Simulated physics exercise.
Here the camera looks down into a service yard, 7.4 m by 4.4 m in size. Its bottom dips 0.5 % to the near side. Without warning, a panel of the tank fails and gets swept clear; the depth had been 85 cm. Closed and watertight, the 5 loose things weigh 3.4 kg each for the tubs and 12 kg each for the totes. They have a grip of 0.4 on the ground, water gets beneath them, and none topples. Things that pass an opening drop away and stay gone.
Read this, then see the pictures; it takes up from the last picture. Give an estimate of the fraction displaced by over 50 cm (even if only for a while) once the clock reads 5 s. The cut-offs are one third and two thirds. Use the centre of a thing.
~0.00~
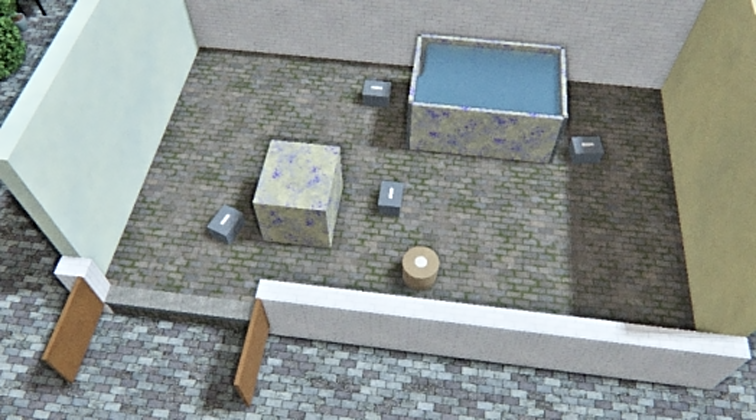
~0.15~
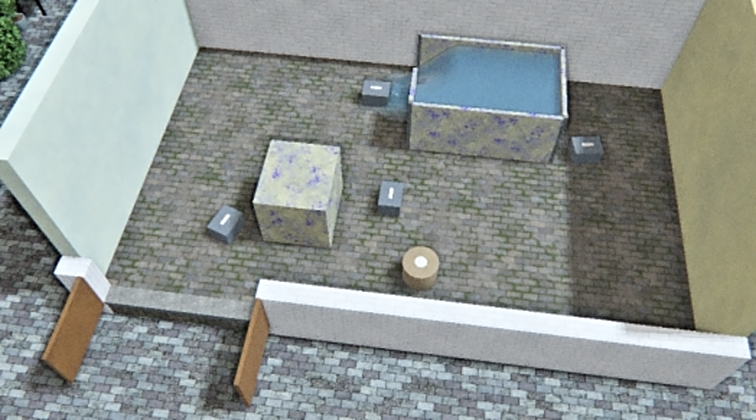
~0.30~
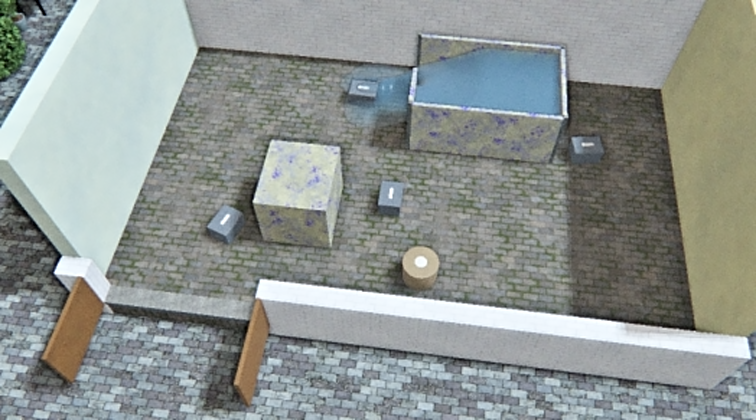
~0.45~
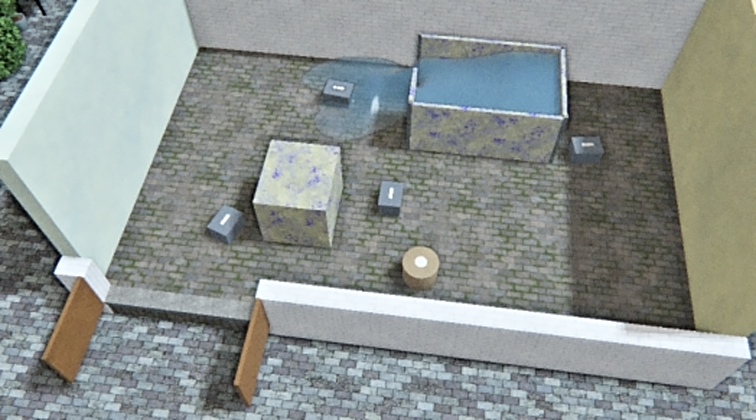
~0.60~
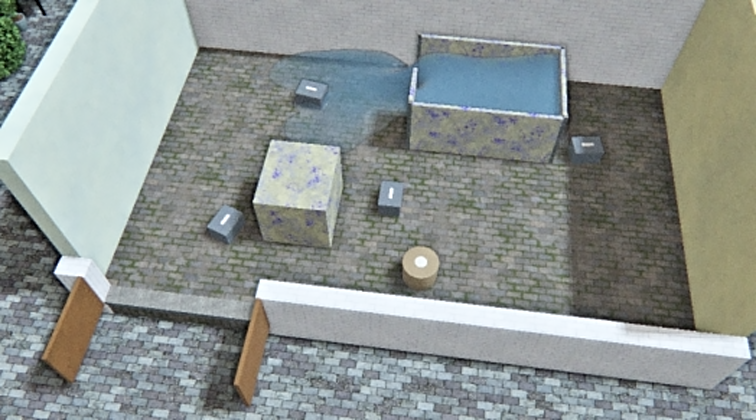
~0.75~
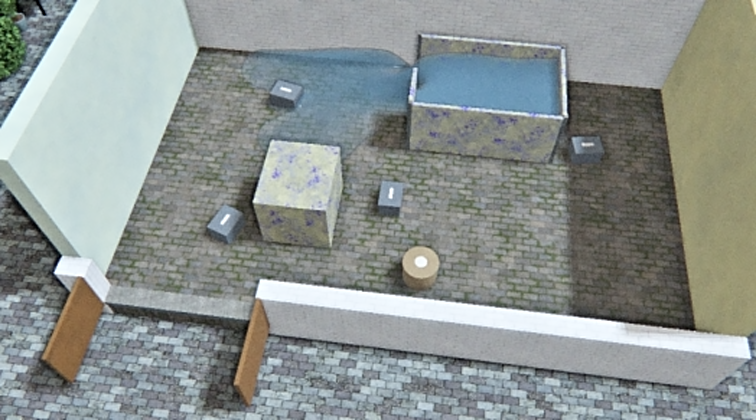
The share is between one third and two thirds.
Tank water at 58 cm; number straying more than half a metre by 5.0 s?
So the tally would be 2.
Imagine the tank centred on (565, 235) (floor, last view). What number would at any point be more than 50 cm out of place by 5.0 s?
Then 3 of them would.
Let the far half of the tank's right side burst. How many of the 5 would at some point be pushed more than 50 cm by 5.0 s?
Count: 1.
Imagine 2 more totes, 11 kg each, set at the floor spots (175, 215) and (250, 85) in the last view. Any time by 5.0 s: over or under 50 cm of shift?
First goes beyond, then goes beyond.
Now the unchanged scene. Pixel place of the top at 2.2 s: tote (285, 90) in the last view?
It ends up close to (173, 167).
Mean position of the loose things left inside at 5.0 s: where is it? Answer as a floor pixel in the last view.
The centre is close to (418, 223).
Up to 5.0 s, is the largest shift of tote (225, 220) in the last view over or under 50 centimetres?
Beyond the mark.
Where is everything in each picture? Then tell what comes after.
A tote at (377, 88) rests on the ground; a tub at (421, 262), on the bottom; water covers 2.6 m2; 0 of 5 have shifted, in the first frame.
A tote at (376, 88), on the bottom; a tub at (421, 262), on the bottom; 3.1 m2 under water; 0 of 5 have shifted, in the second frame.
A tote at (364, 88), on the bottom, 20 cm from its start; a tub at (421, 262) rests on the ground; 3.9 m2 under water; 1 of 5 have shifted, in the third frame.
A tote at (338, 88), on the bottom, 58 cm from its start; a tub at (421, 262) rests on the ground; 4.7 m2 under water; 1 of 5 have shifted, in the fourth frame.
A tote at (311, 89) rests on the ground, 99 cm from its start; a tub at (421, 262), on the bottom; water covers 5.7 m2; 1 of 5 have shifted, in the fifth frame.
A tote at (286, 90) rests on the ground, 137 cm from its start; a tub at (421, 262), on the bottom; 6.7 m2 under water; 1 of 5 have shifted, in the sixth frame.
After 1.1 s 1 of 5 are over 50 cm from their spots; 0 afloat.
After 2.2 s 1 of 5 are over 50 cm from their spots; 0 afloat.
After 3.5 s 1 of 5 are over 50 cm from their spots; 0 afloat.
After 5.0 s 2 of 5 are over 50 cm from their spots, and 2 have been at some point; 0 afloat.
